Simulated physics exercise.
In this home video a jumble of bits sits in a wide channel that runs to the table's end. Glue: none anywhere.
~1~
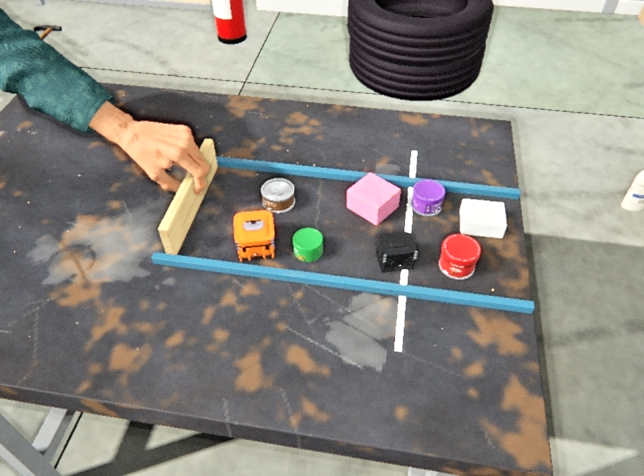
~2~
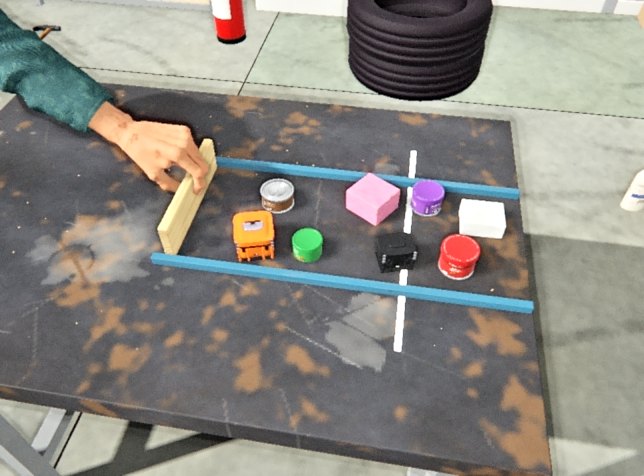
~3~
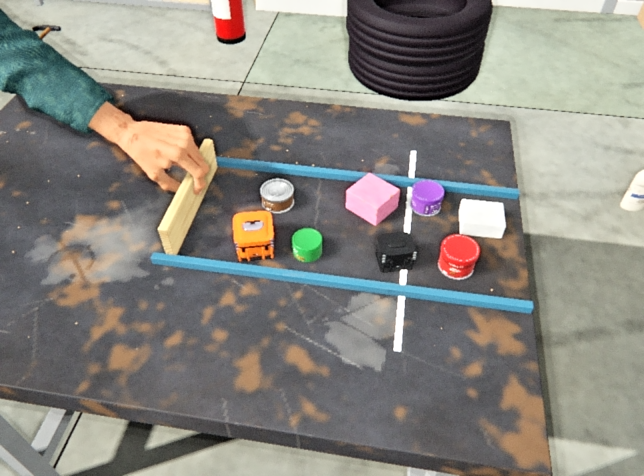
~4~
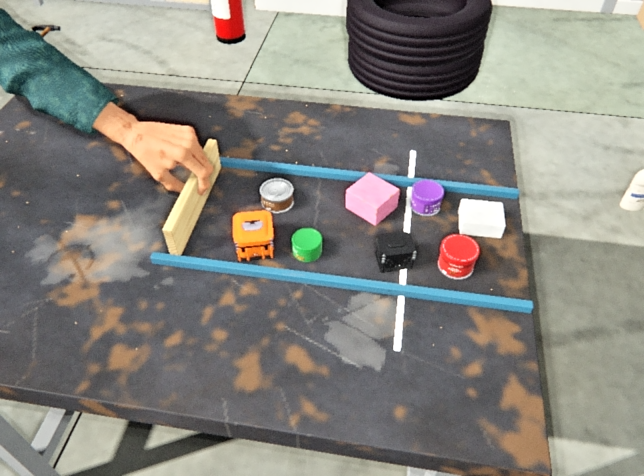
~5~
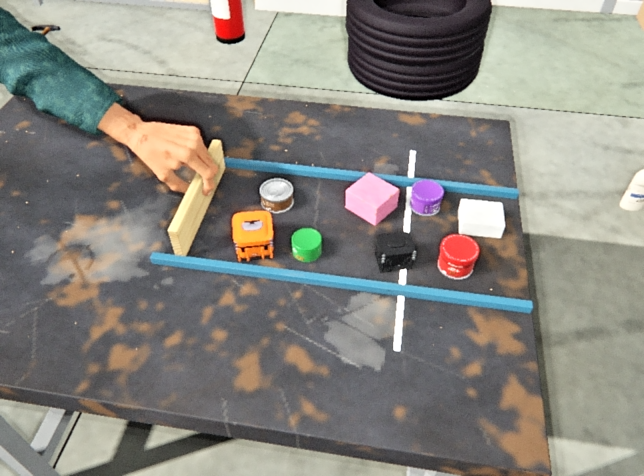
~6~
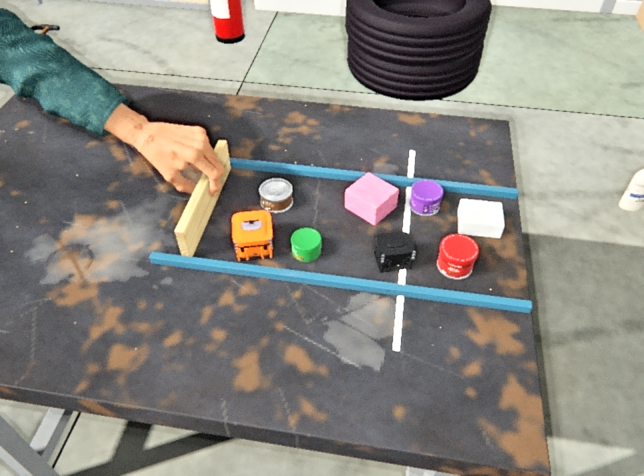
A hand sliding a wooden board slightly right between two blue strips, toward small tubs, blocks and an orange case sitting still.
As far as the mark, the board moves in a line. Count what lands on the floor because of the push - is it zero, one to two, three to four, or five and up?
The count is zero.
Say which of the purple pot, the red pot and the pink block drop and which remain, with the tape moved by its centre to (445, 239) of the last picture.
In that case the purple pot hangs on, the red pot slides off and the pink block hangs on.
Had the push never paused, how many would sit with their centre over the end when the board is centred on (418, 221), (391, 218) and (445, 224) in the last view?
In order: 1, 0, 2.
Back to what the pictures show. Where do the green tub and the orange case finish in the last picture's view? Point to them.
In the last picture they sit at about (457, 262) and about (423, 260).
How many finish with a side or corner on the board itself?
Contact count: 2.
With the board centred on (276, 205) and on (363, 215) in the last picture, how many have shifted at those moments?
Answer - first 3, then 7.
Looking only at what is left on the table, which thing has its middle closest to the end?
It's the red pot that is foremost.
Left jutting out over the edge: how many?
Looks like 1 of them.
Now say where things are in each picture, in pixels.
The first frame shows white block (483, 218); red pot (459, 257); purple pot (428, 198); board (191, 195); tape (408, 234).
The second frame shows red pot (458, 257); green tub (308, 246).
The third frame shows purple pot (427, 198); orange case (254, 236).
The fourth frame shows white block (481, 218); brown pot (277, 196).
The fifth frame shows red pot (458, 257); pink block (372, 199).
The sixth frame shows white block (480, 218); red pot (457, 257); purple pot (426, 198); board (206, 196); tape (406, 234).
Soon after, none off yet; white block at rest near (480, 218); red pot at rest near (457, 257); purple pot at rest near (426, 198).
Then, none off yet; white block at rest near (482, 219); red pot moved about its own width near (487, 261); purple pot moved about its own width near (451, 194).
At rest, the number that fall off is zero.
